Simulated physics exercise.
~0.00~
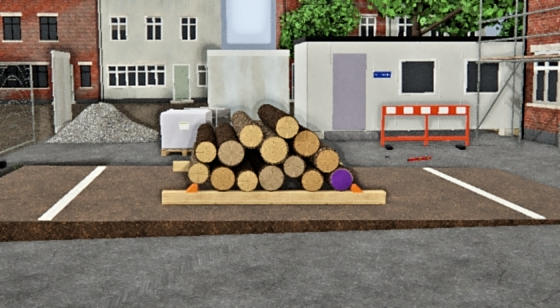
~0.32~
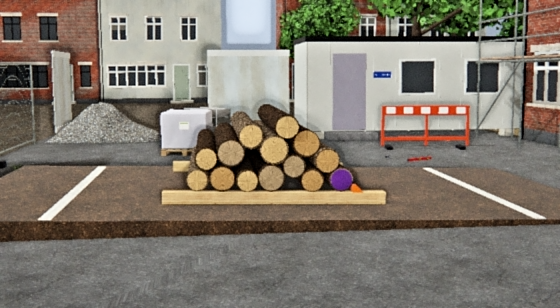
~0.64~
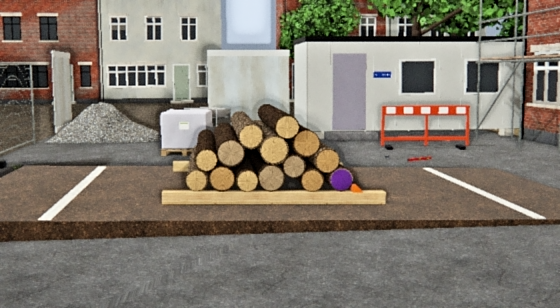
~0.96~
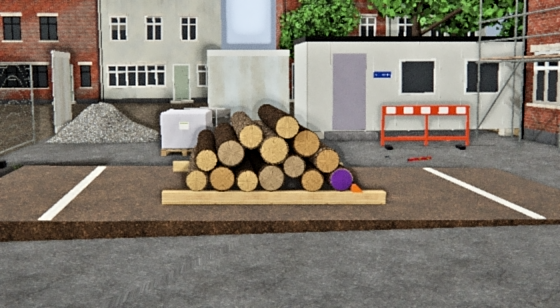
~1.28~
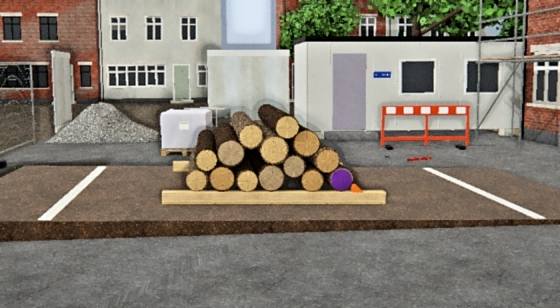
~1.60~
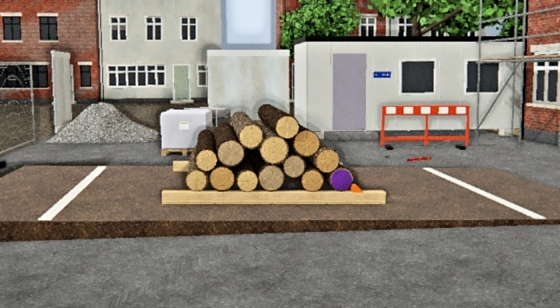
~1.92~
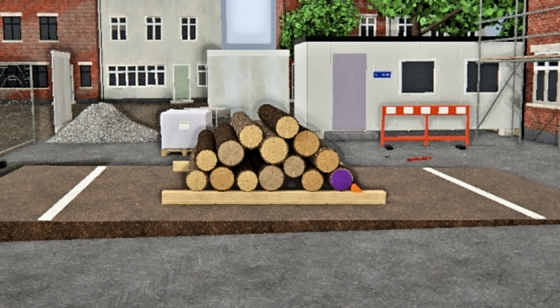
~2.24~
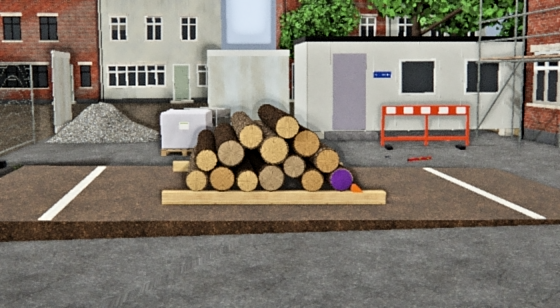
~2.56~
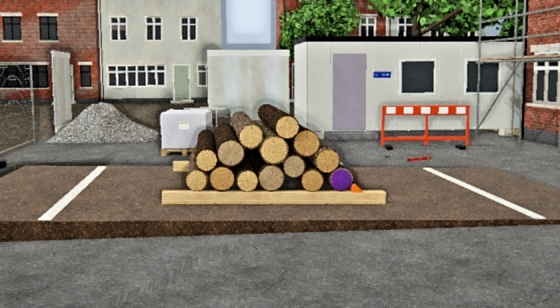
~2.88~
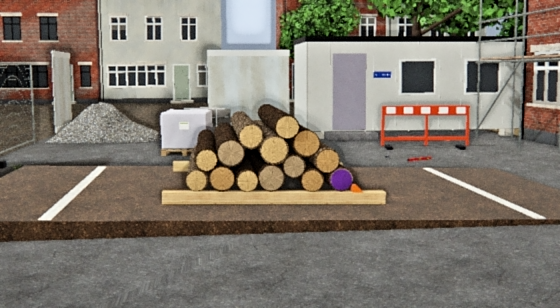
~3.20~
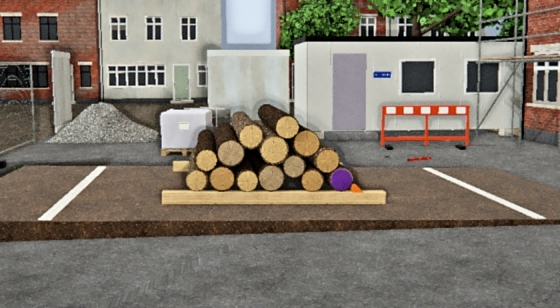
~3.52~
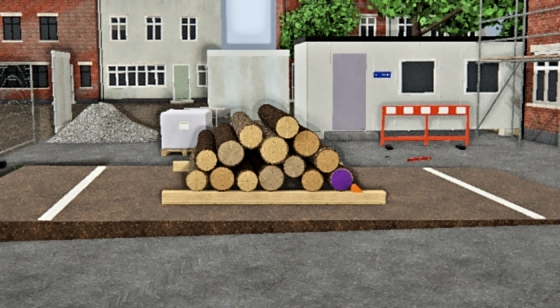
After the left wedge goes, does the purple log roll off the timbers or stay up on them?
It stays up on the timbers, resting at the right foot of the stack beside the remaining orange wedge.
